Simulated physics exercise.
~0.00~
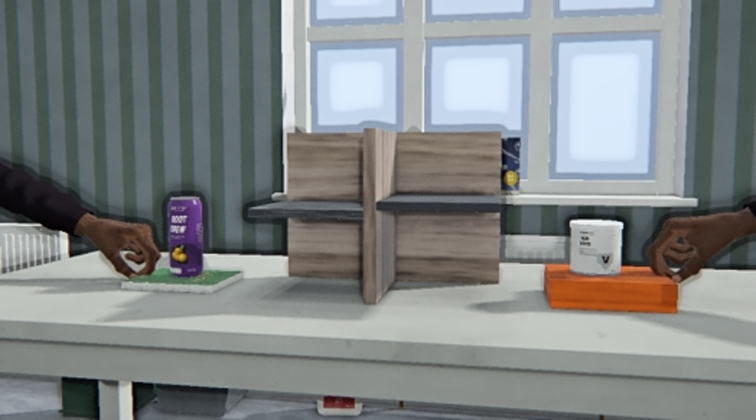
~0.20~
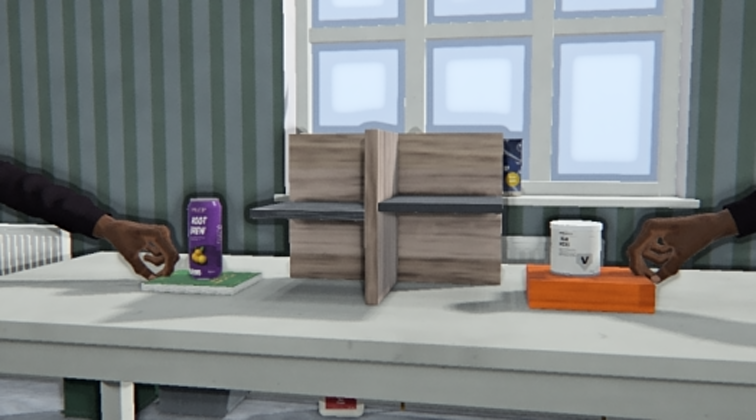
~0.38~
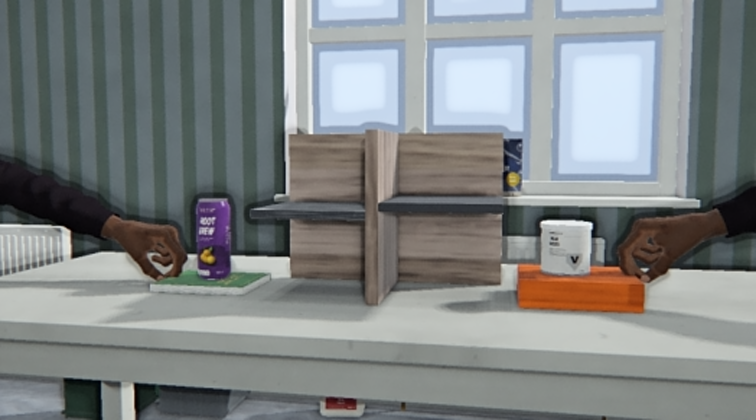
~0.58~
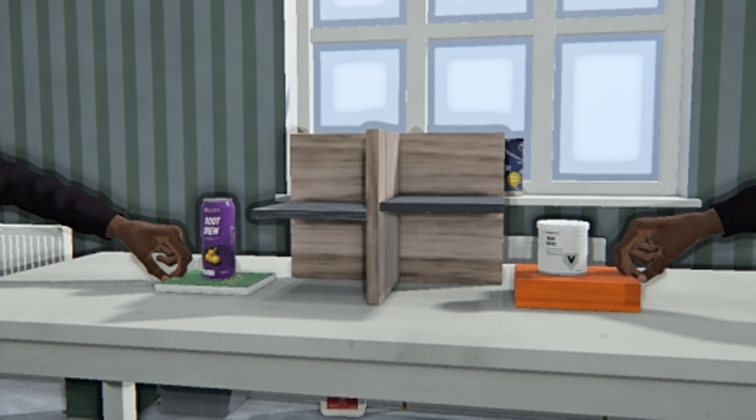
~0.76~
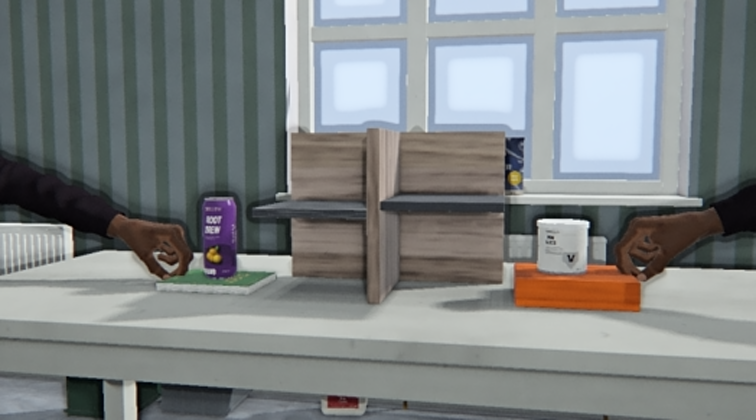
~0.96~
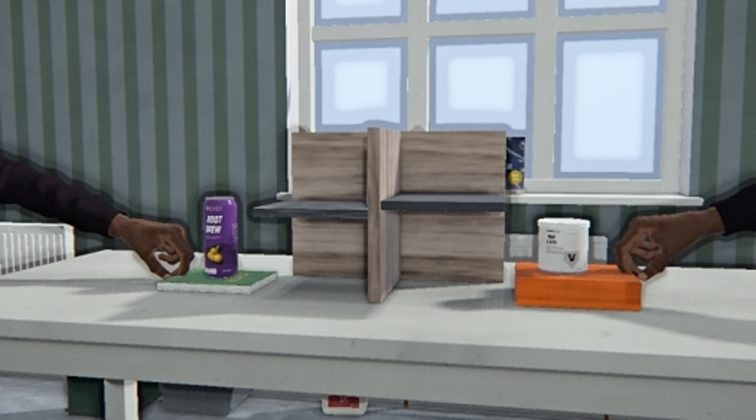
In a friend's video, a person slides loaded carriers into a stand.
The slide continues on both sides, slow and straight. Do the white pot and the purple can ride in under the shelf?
Outcome: The white pot rides in untouched and the purple can gets scraped off its spot.
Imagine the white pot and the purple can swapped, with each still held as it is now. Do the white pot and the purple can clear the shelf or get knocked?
What you'd see is that the white pot goes under freely; as for the purple can, it is hit by the shelf.
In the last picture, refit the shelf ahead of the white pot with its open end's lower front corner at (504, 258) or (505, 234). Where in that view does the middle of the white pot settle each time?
It stops at around (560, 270) and around (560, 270).
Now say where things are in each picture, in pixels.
Hands sliding the things forward; white pot (596, 247); purple can (186, 237); green book (185, 280), in the first frame.
Hands sliding the things forward; purple can (205, 238); orange board (585, 287), in the second frame.
Hands sliding the things forward; white pot (566, 248); shelf (384, 213), in the third frame.
Hands sliding the things forward; purple can (219, 239); green book (218, 282), in the fourth frame.
Hands sliding the things forward; white pot (562, 246); orange board (572, 286), in the fifth frame.
Hands sliding the things forward; white pot (563, 246); purple can (221, 237); shelf (386, 211), in the sixth frame.
After 2.06 s, white pot riding along near (503, 245); purple can turned 15° from its first pose near (263, 236).
After 2.50 s, white pot riding along near (473, 244); purple can turned 62° from its first pose near (259, 245).
In the end (4.5 s), the white pot passes below, near (441, 243); the purple can is knocked back, near (243, 265).
